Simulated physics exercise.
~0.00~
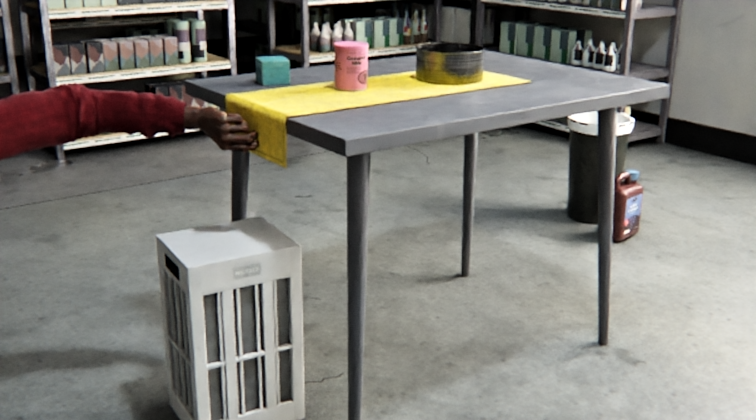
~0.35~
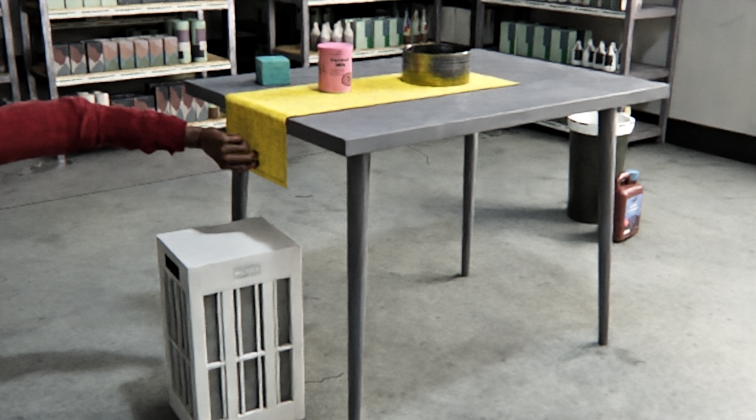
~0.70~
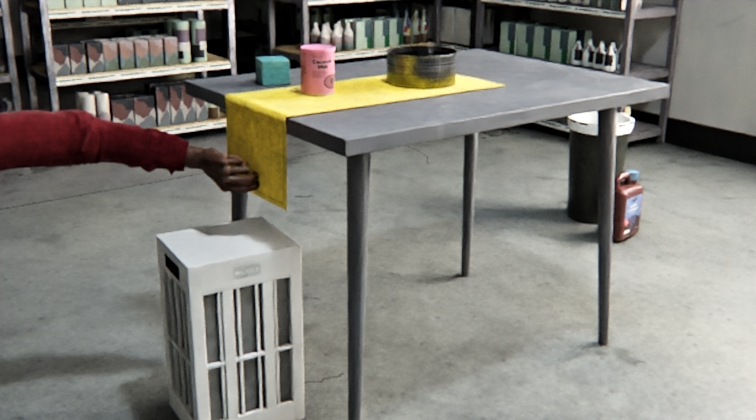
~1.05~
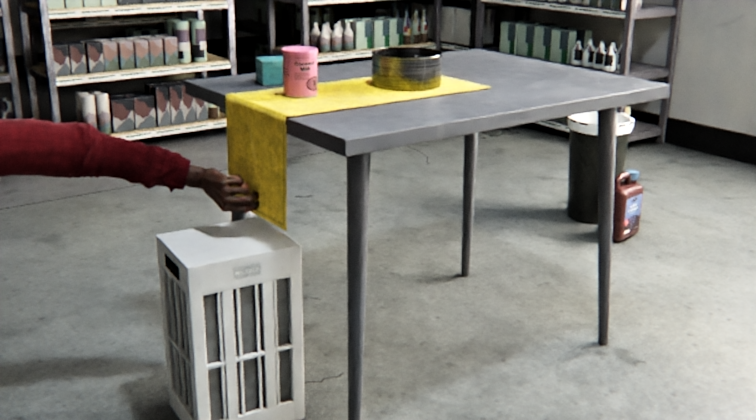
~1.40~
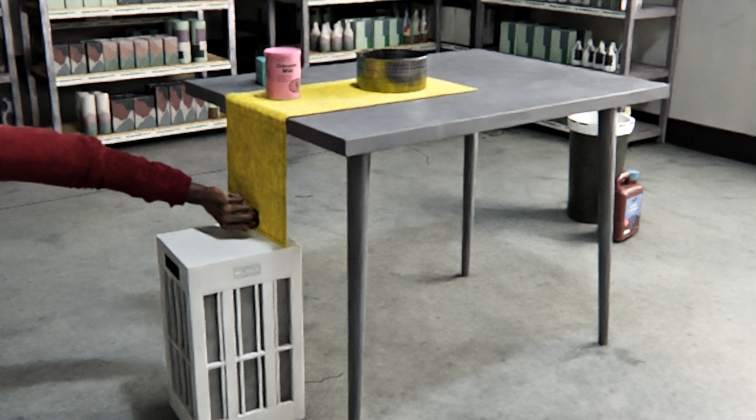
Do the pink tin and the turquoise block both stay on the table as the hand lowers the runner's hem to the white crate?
Yes, both stay on the table. The pink tin rides left with the runner but remains upright, and the turquoise block stays in its place.
